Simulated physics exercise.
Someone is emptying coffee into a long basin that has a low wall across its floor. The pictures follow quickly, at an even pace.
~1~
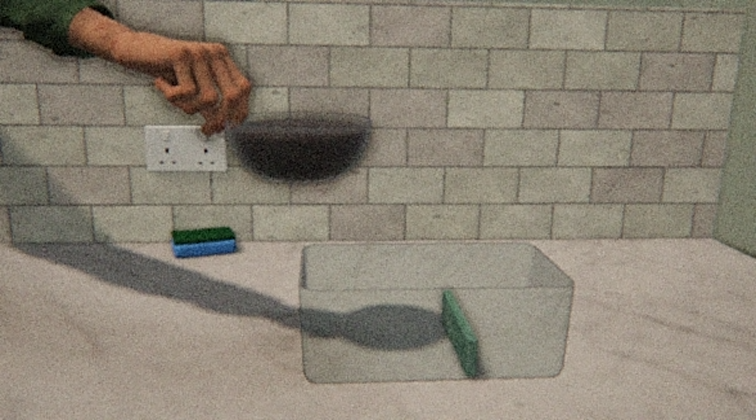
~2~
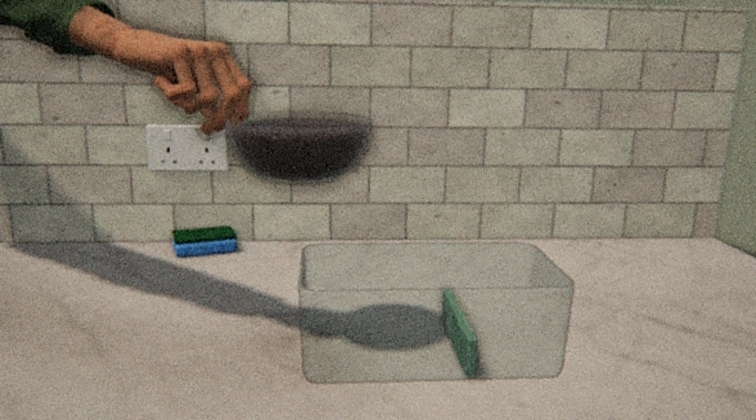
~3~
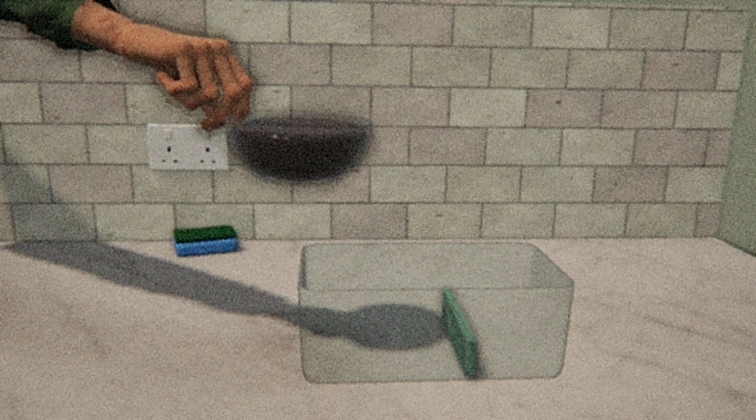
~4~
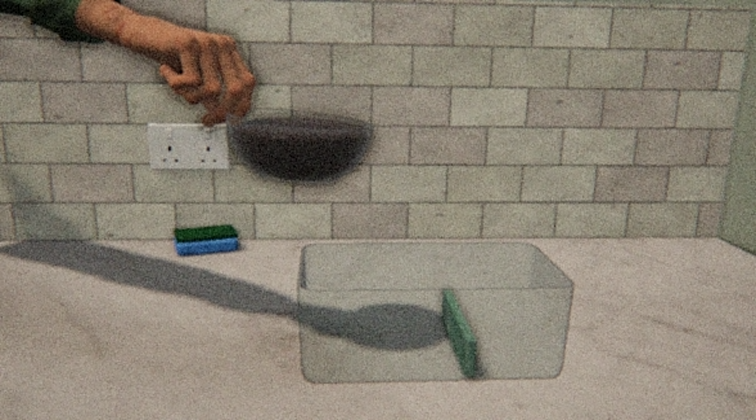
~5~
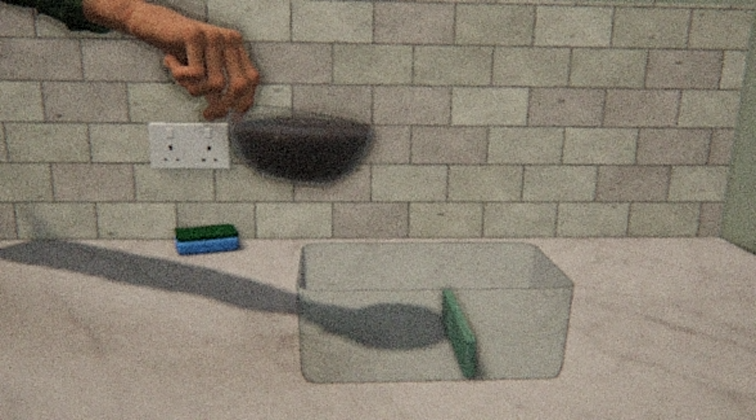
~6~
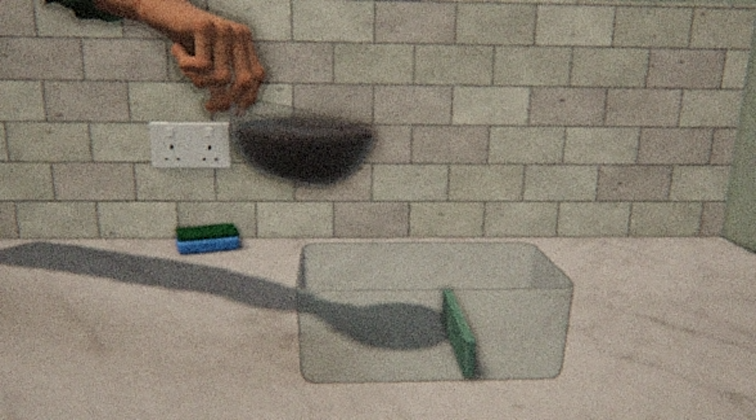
On a pale countertop before a tiled wall, a hand at the upper left shifts slightly right beside a dark bowl, which gradually leans down to the right above a clear basin with a green divider inside.
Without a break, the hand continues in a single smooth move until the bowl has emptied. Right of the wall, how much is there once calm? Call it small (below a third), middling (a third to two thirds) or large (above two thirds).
Small.
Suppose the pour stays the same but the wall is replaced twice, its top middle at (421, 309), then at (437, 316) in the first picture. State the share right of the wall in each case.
First try: Roughly 50 per cent; second try: 30 per cent.
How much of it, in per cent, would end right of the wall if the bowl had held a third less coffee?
Roughly 5 %.
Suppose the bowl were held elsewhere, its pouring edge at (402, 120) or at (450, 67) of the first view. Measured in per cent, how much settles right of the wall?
Start one gives close to 35 percent, start two close to 75 percent.
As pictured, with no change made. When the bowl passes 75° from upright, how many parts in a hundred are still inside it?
20 in a hundred.
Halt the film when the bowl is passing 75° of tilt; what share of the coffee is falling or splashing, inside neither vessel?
Something close to 35 percent of it.
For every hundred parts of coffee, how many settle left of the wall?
Close to 95 percent.
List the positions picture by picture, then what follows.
In the first picture, it leans 0°; its right rim is at (371, 122); the coffee meets the walls at (230, 128) and (368, 128); the long basin's rim runs from (302, 267) to (553, 264); the wall's top is at (459, 314).
In the second picture, it leans 1°; its right rim is at (371, 122); the coffee meets the walls at (230, 127) and (368, 129).
In the third picture, it leans 2°; its right rim is at (372, 124); the coffee meets the walls at (231, 125) and (368, 130).
In the fourth picture, it leans 5°; its right rim is at (372, 128); the coffee meets the walls at (233, 125) and (369, 131).
In the fifth picture, it leans 9°; its right rim is at (373, 133); the coffee meets the walls at (235, 125) and (371, 131).
In the sixth picture, it leans 15°; its right rim is at (373, 139); the coffee meets the walls at (236, 125) and (370, 133); 1 per cent is over the edge.
A moment on, the bowl is tipped on its side and 21 per cent is still to pour, 43 is left of the wall and 0 right of it.
Next, the bowl is tipped right over and 0 per cent is still to pour, 96 is left of the wall and 3 right of it.
Then the bowl is tipped right over and 0 per cent is still to pour, 95 is left of the wall and 5 right of it.
Later the bowl is tipped right over and 0 per cent is still to pour, 95 is left of the wall and 5 right of it.
In the end 95 per cent lies left of the wall, 5 right of it and 1 outside.
